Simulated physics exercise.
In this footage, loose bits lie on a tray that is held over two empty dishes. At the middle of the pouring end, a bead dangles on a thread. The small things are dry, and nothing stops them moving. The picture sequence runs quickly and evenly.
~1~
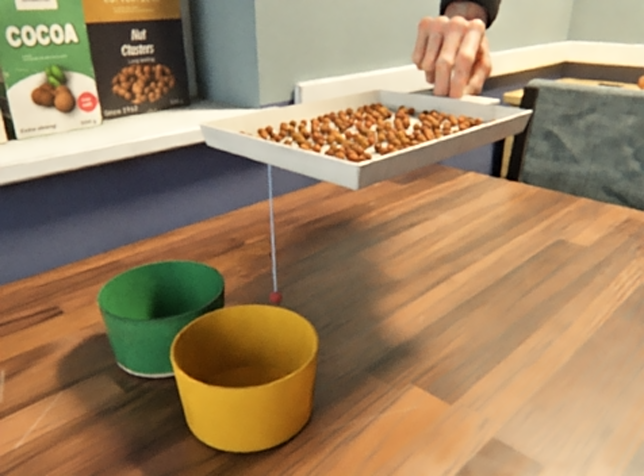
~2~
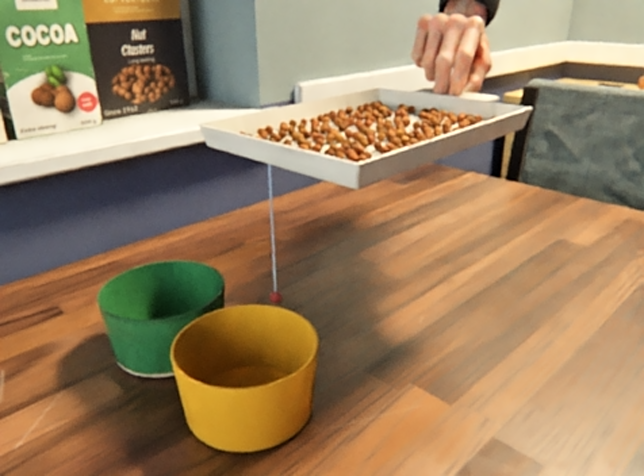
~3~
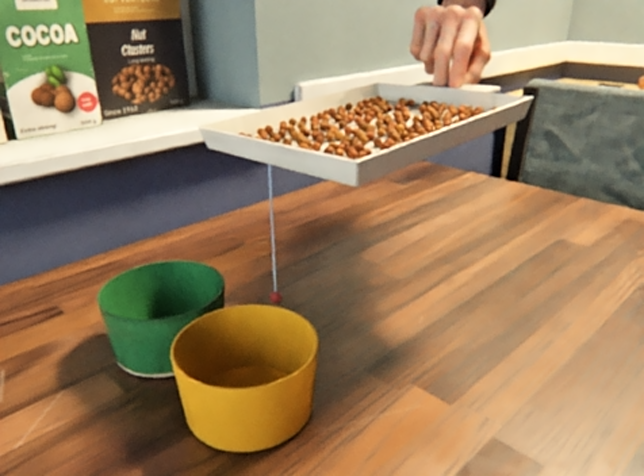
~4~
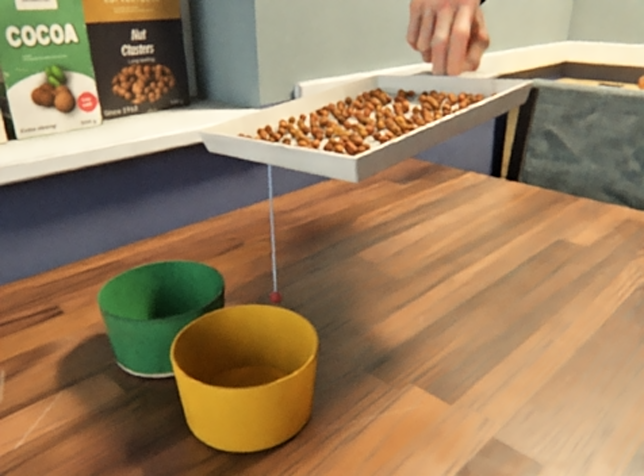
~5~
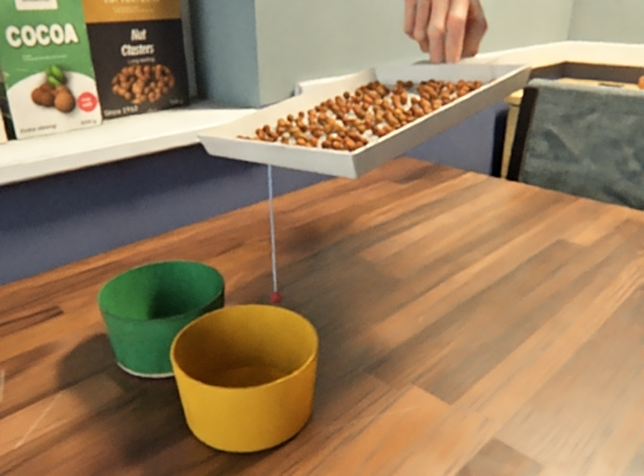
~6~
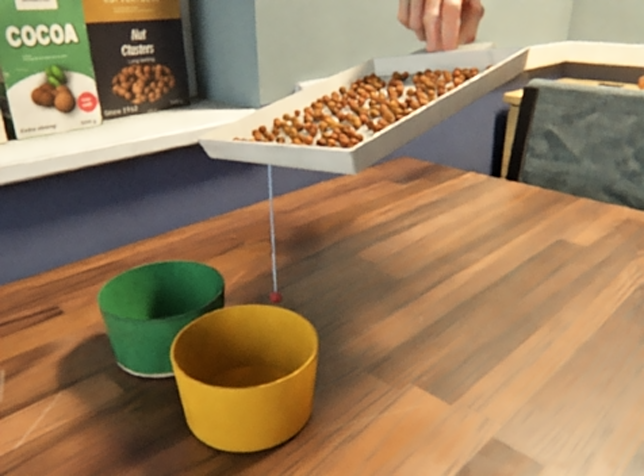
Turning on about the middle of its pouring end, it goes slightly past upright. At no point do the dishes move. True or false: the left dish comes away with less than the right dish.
False.
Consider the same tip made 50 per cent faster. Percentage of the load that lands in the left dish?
About 70 in a hundred.
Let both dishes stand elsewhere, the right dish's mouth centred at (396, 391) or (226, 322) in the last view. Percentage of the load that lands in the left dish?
0, then 20 %.
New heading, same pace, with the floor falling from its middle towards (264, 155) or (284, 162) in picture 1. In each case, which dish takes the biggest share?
Results - the dish on the left side first, the dish on the right side second.
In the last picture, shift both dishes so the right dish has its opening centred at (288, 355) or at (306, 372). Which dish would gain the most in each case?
Result for the first try: The dish on the left side; for the second: The dish on the left side.
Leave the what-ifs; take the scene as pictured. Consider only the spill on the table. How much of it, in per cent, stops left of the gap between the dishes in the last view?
Close to 10 per cent of the spill, I think.
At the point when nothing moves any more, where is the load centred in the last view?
The centre comes to rest near (183, 337).
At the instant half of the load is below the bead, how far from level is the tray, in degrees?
I'd say it is tilted about 100°.
Just after the last frame, tray tipped steeply; almost all on the tray; about a tenth in the left dish; just a few in the air.
A moment on, tray tipped right over; about a tenth on the tray; just a few in the right dish; roughly half in the left dish; about a tenth outside both; roughly a quarter in the air.
Further on, tray tipped past a quarter turn; just a few in the right dish; roughly two thirds in the left dish; roughly a third outside both.
When it is over, tray tipped past a quarter turn; just a few in the right dish; roughly two thirds in the left dish; roughly a third outside both.
